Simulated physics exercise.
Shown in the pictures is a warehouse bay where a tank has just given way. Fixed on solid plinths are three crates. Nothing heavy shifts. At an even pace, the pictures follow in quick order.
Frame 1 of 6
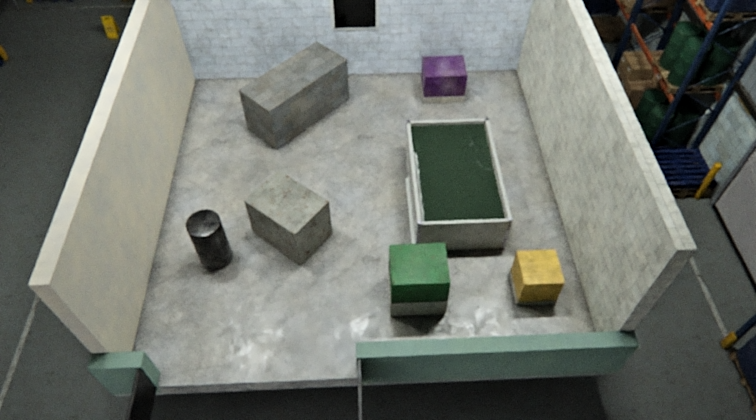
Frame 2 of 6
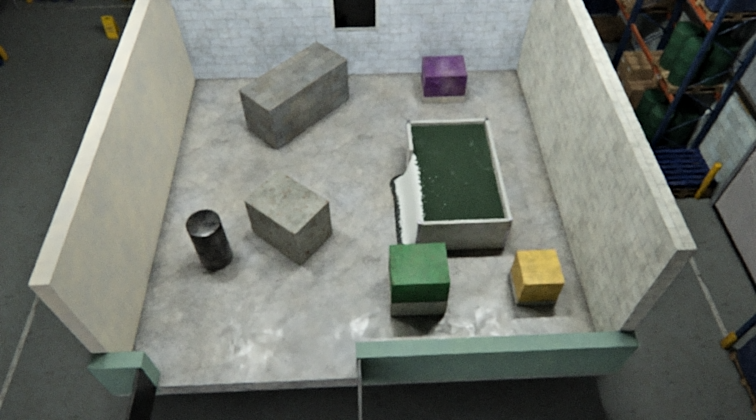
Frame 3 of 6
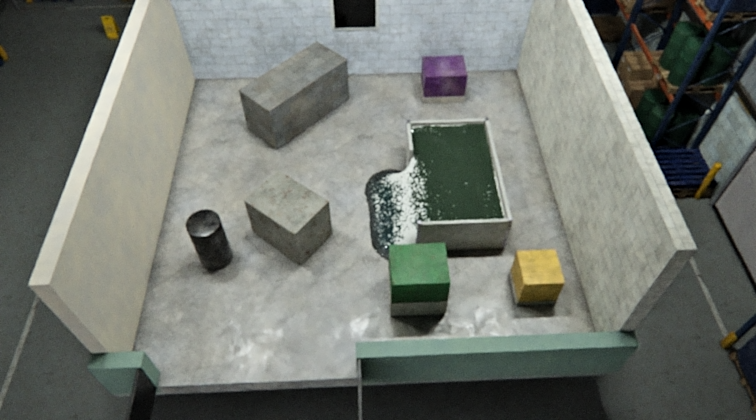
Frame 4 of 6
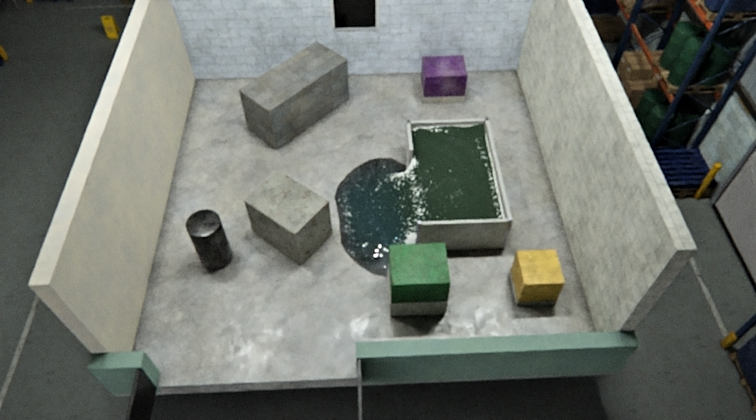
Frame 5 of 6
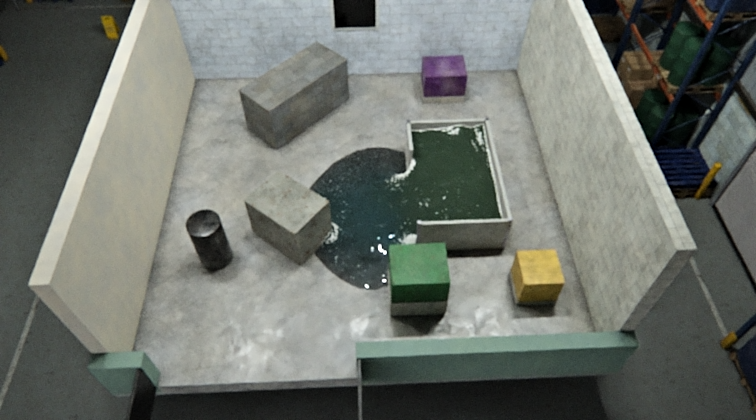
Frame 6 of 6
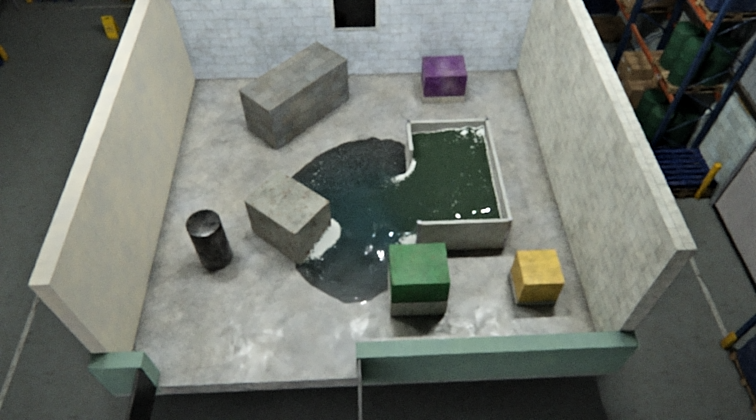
Dark green water poured out through a gap in the left side of the tank, foaming white at first, then spread leftward across the warehouse bay floor in a widening pool and reached the nearby grey block.
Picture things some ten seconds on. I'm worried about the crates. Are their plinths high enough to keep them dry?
Well, the purple crate will stay dry, the yellow crate will stay dry, the green crate will stay dry.
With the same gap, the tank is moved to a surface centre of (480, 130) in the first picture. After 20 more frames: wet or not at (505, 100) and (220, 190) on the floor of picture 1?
The first spot is not reached, while the second is wetted.
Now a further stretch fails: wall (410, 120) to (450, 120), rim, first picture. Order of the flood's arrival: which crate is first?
That would be the purple one.
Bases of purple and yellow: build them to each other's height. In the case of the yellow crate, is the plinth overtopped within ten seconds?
Verdict on the yellow crate: It is not reached.
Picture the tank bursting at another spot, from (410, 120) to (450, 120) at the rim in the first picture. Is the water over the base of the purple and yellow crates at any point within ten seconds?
Note - purple goes wet, yellow goes wet.
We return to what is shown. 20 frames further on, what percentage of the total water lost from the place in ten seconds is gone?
My reading is near 45 per cent.
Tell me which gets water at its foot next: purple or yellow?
I reckon it's the crate marked purple.
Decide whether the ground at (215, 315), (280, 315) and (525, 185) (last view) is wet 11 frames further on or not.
Status per point, in sequence: Waterlogged, then waterlogged, then unwetted.
A moment on, water covers 30 % of the floor; the purple crate not reached, the yellow crate not reached, the green crate water round its plinth.
Next, water covers 45 % of the floor; the purple crate not reached, the yellow crate not reached, the green crate water round its plinth.
Then, water covers 55 % of the floor; the purple crate not reached, the yellow crate not reached, the green crate water round its plinth.
Later, water covers 75 % of the floor; the purple crate water round its plinth, the yellow crate not reached, the green crate water round its plinth.
In the end, water covers 85 % of the floor; the purple crate stayed above the water, the yellow crate stayed above the water, the green crate stayed above the water.
